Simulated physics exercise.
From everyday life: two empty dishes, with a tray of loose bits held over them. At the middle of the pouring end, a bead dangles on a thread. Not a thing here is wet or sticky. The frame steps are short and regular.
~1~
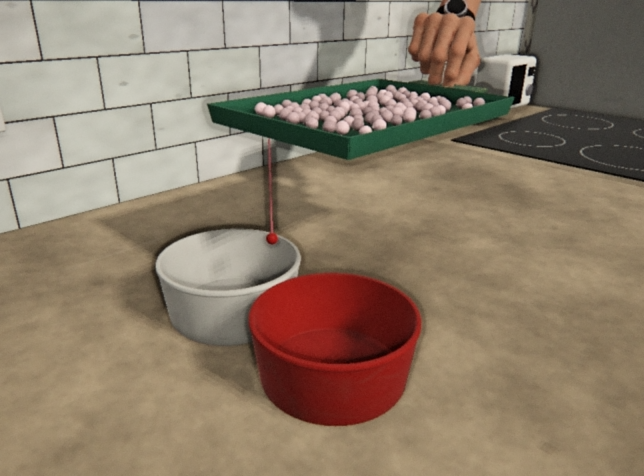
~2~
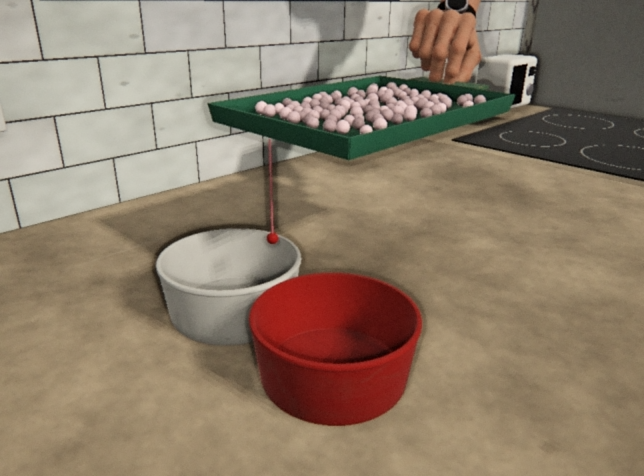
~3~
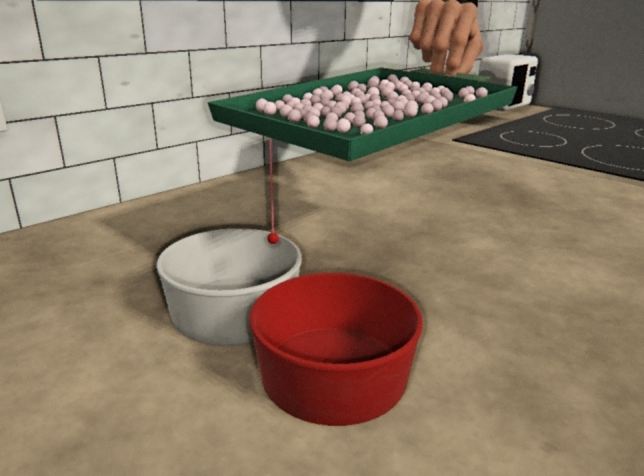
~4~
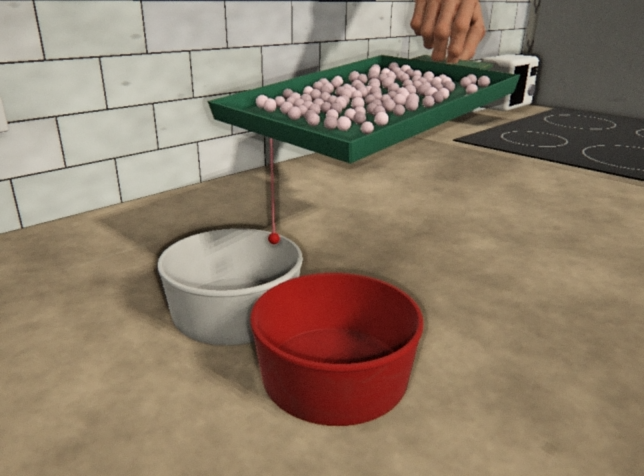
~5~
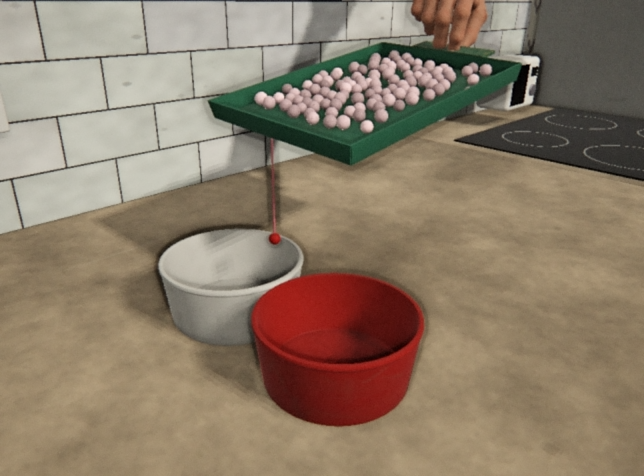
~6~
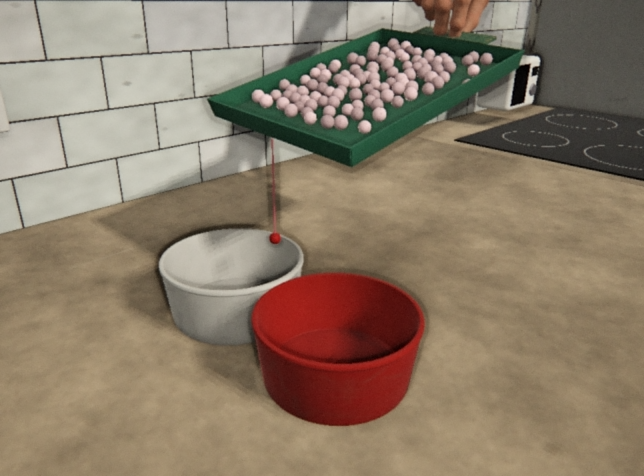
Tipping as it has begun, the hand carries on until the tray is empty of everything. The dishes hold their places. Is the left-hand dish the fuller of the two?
Winner: Right dish.
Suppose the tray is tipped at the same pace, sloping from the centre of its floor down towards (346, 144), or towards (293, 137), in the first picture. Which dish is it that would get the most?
Try 1: The right-side dish; try 2: The left-side dish.
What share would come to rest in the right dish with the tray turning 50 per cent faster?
It would be close to 80 per cent.
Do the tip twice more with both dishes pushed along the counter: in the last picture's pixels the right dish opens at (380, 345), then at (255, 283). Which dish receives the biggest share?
First the left dish, then the right-hand dish.
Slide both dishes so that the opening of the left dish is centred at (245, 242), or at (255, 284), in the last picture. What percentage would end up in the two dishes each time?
Result, in turn: 80 %, 80 %.
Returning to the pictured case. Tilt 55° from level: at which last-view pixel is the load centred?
In the last view the centre sits at roughly (319, 109).
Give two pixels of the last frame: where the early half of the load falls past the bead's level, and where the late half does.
Starting near (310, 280), moving on to near (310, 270).
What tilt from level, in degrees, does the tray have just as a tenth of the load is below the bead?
It sits at roughly 85°.
Soon after the last picture, tray tipped steeply; nearly all on the tray; a stray few in the right dish; a stray few in the air.
A little later, tray tipped right over; about a third on the tray; about a third in the right dish; a small part in the left dish; a stray few outside both; about a quarter in the air.
Later still, tray tipped past a quarter turn; most in the right dish; about a quarter in the left dish; a stray few outside both.
At rest, tray tipped past a quarter turn; most in the right dish; about a quarter in the left dish; a stray few outside both.
